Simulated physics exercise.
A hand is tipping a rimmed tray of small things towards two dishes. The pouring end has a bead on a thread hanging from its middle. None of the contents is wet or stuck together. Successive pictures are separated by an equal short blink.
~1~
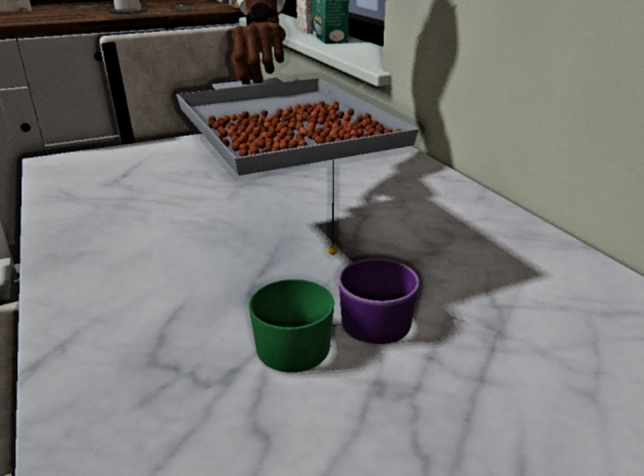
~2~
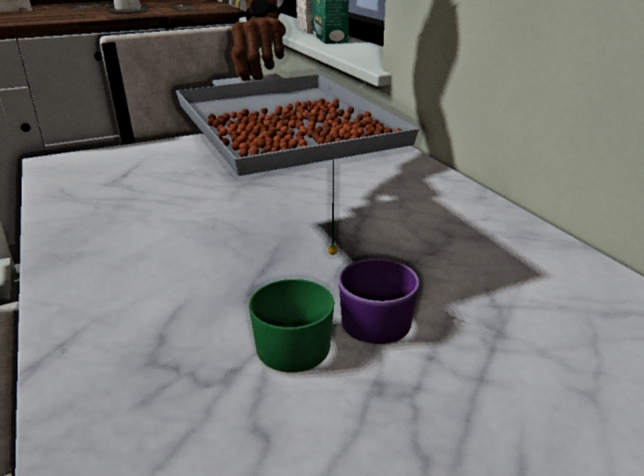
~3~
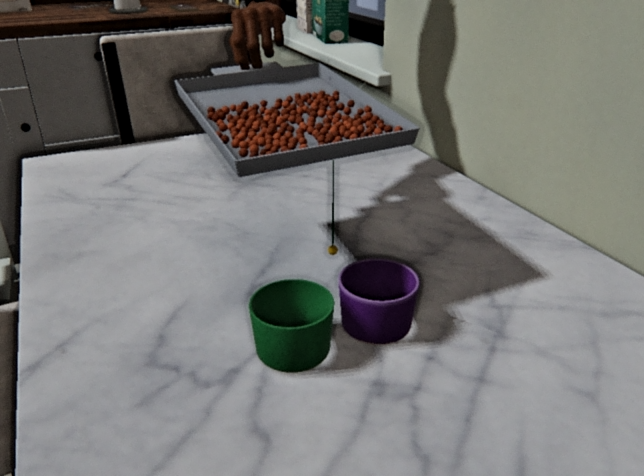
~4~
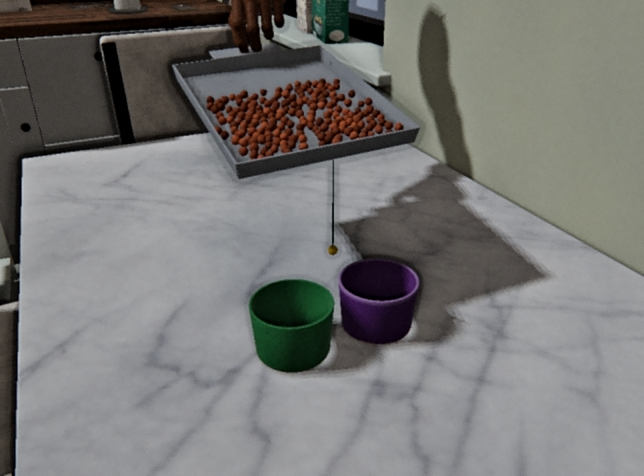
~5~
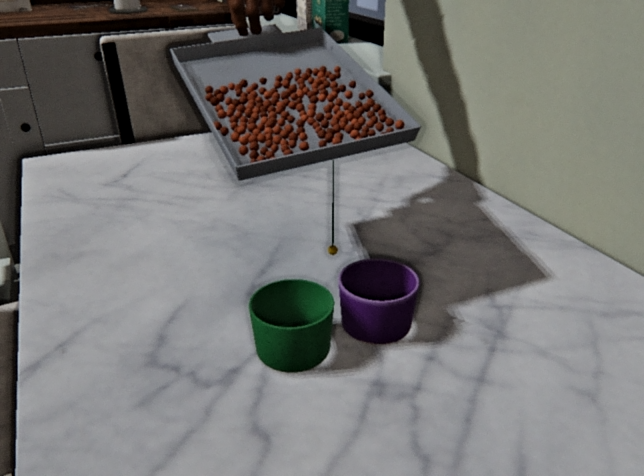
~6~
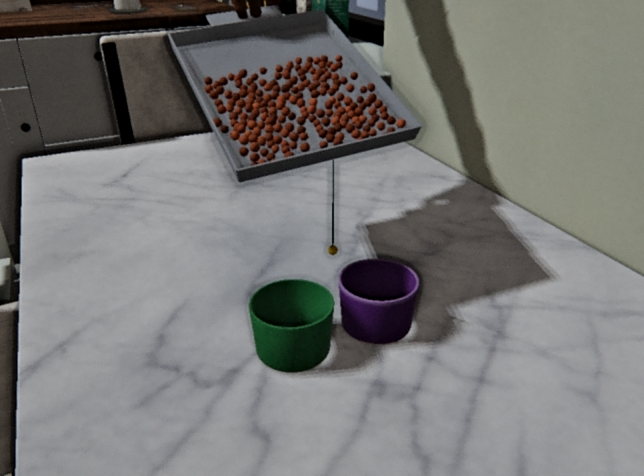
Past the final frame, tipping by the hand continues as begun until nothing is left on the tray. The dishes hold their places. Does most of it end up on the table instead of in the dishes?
No, most of it goes into the dishes.
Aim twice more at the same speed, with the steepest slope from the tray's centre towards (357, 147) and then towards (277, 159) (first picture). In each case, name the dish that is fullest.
Taking them in order: Right side, followed by left side.
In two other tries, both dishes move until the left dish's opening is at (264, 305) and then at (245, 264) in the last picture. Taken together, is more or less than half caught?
In order, they'd catch a major share, and next a minor share.
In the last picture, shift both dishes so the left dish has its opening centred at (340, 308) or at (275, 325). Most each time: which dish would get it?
The first try favours the leftmost one, and the second try favours the rightmost one.
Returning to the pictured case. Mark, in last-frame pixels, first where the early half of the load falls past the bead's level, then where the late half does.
It passes near (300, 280) first and then near (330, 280).
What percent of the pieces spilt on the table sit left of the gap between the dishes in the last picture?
Some 60 %.
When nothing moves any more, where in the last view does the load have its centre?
Somewhere around (305, 341) in the final view.
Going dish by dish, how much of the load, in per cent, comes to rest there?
Left dish around 40, right dish around 20, both in a hundred.
Soon, tray tipped steeply; nearly all on the tray; a stray few in the left dish.
A while on, tray tipped past a quarter turn; most on the tray; a stray few in the left dish; a stray few in the right dish; a stray few outside both; about a quarter in the air.
Towards the end, tray tipped past a quarter turn; about half in the left dish; about a quarter in the right dish; about a third outside both.
Finally, tray tipped past a quarter turn; about half in the left dish; about a quarter in the right dish; about a third outside both.
